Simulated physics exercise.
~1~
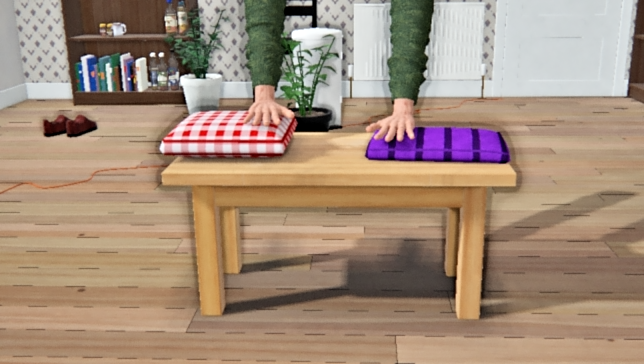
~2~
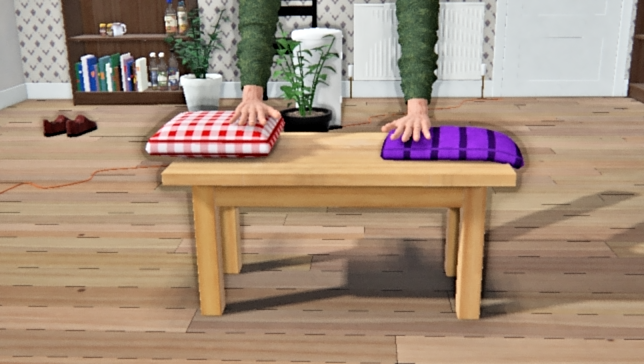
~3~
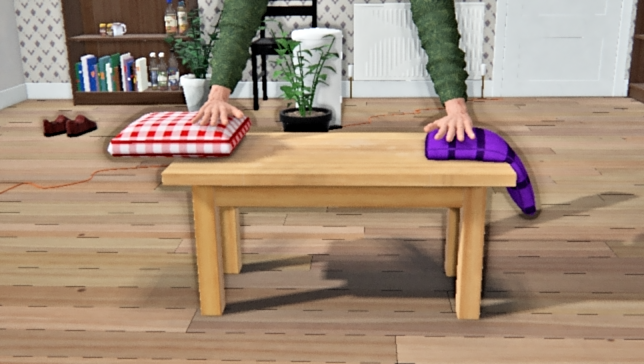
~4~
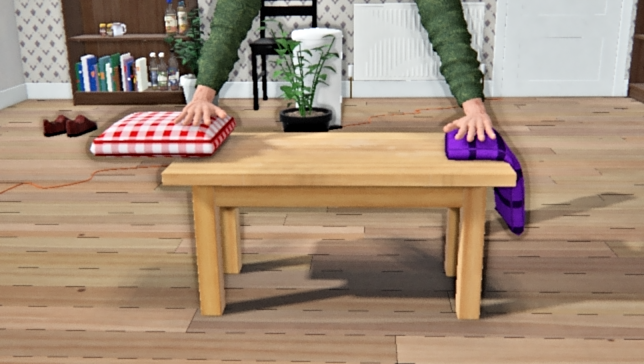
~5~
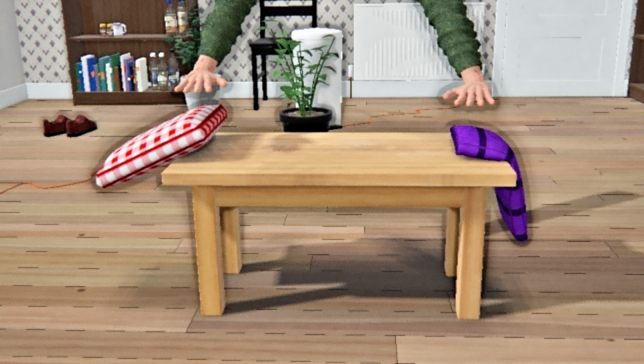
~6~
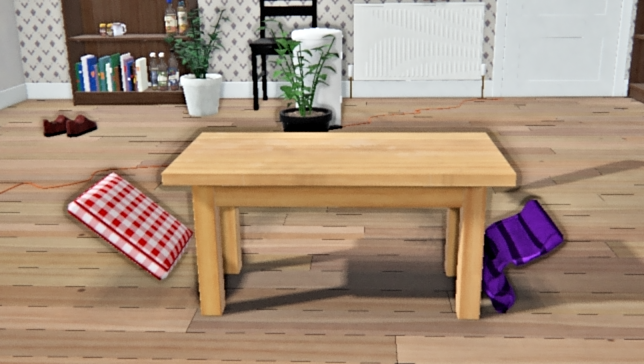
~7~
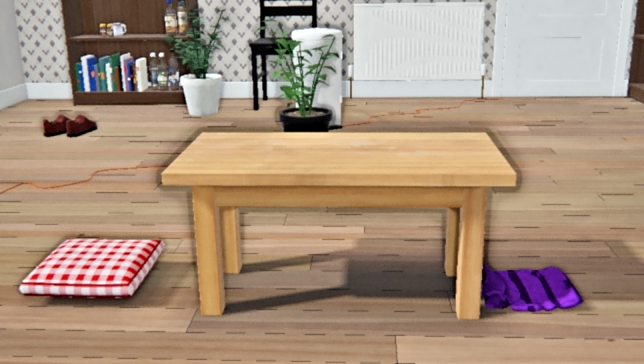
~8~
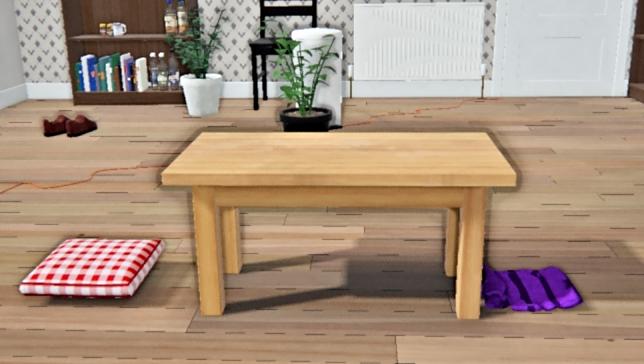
Two hands slid a red checked cushion left and a purple folded blanket right across a wooden bench, then let go and drew back as the blanket drooped over its end and the cushion tipped off the other, both ending up on the floor.
